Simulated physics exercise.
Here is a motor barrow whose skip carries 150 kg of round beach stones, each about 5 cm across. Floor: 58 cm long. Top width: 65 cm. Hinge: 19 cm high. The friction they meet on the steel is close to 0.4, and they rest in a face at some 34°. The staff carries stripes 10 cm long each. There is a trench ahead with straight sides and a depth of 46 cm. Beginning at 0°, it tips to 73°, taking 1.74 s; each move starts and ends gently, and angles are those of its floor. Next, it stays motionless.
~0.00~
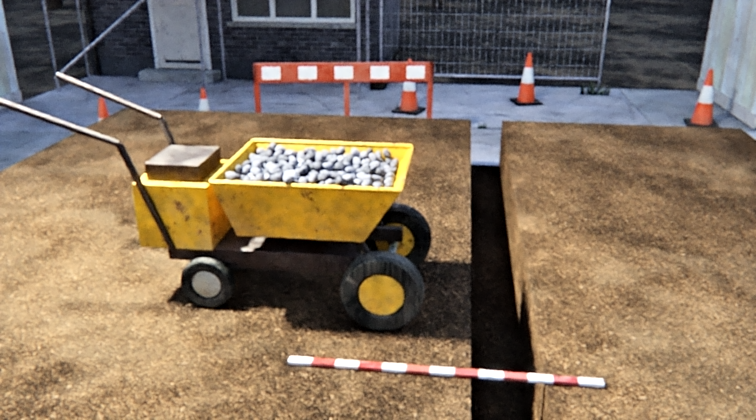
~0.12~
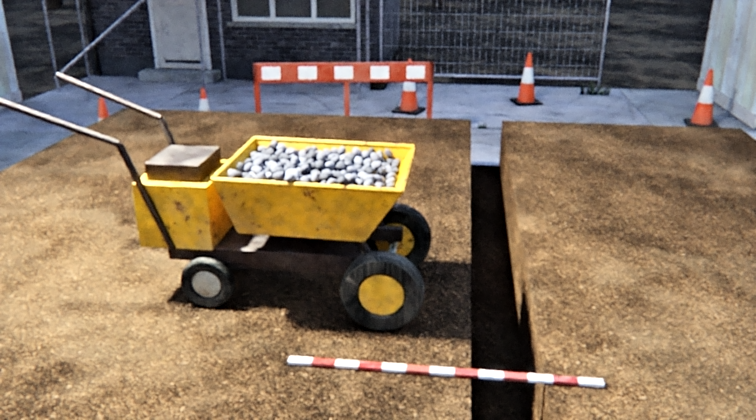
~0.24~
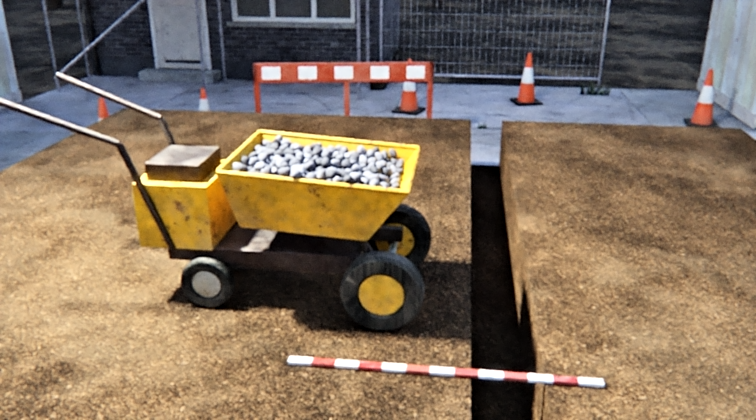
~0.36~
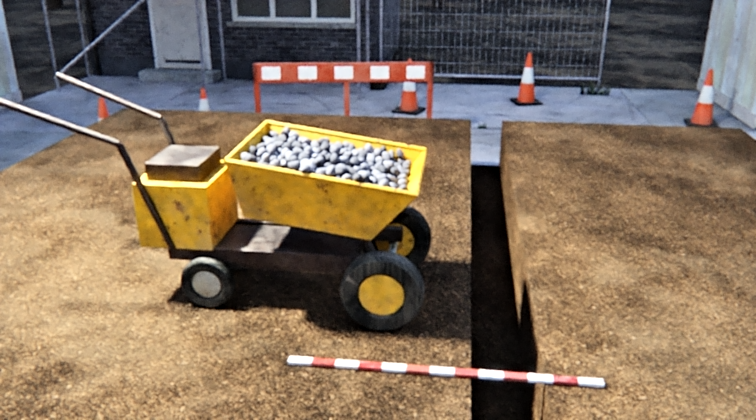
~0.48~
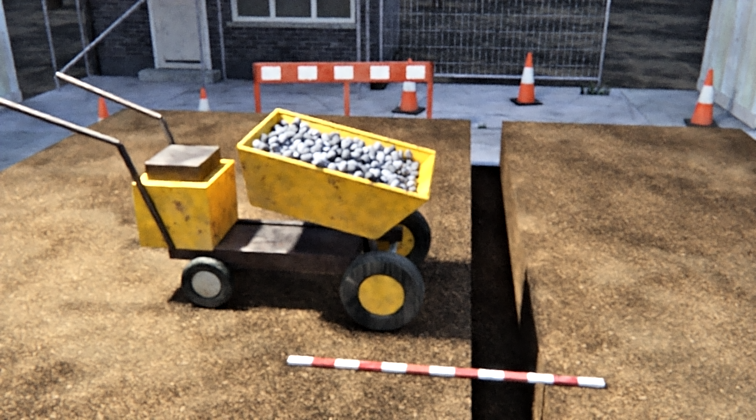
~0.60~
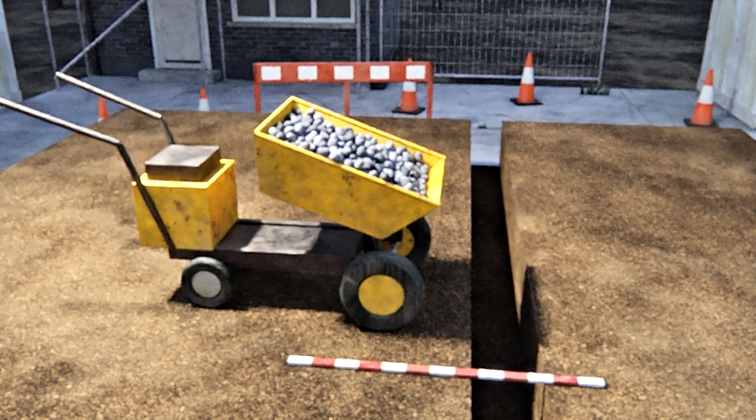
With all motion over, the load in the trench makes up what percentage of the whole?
It makes up about 54 percent of the whole load.
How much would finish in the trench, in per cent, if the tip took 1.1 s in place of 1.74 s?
It would come to roughly 45 per cent.
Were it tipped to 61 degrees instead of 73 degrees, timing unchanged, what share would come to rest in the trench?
The trench would hold about 50% of it.
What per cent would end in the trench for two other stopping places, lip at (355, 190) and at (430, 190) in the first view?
Roughly 95 in a hundred from the first, 30 in a hundred from the second.
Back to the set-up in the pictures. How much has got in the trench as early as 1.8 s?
Around 25 per cent of it, at that instant.
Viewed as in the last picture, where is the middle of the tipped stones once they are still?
Roughly at (523, 355).
After 1.3 s the floor is at 61°; 96 % in the skip, 4 % in the trench; the foremost stones are at (521, 268).
After 1.8 s the floor is at 73°; 35 % in the skip, 26 % in the trench, 39 % past the trench; the foremost stones are at (673, 300).
After 2.2 s the floor is at 73°; 16 % in the skip, 37 % in the trench, 47 % past the trench; the foremost stones are at (744, 295).
After 4.1 s the floor is at 73°; 0 % in the skip, 54 % in the trench, 46 % past the trench; the foremost stones are past the picture's edge.
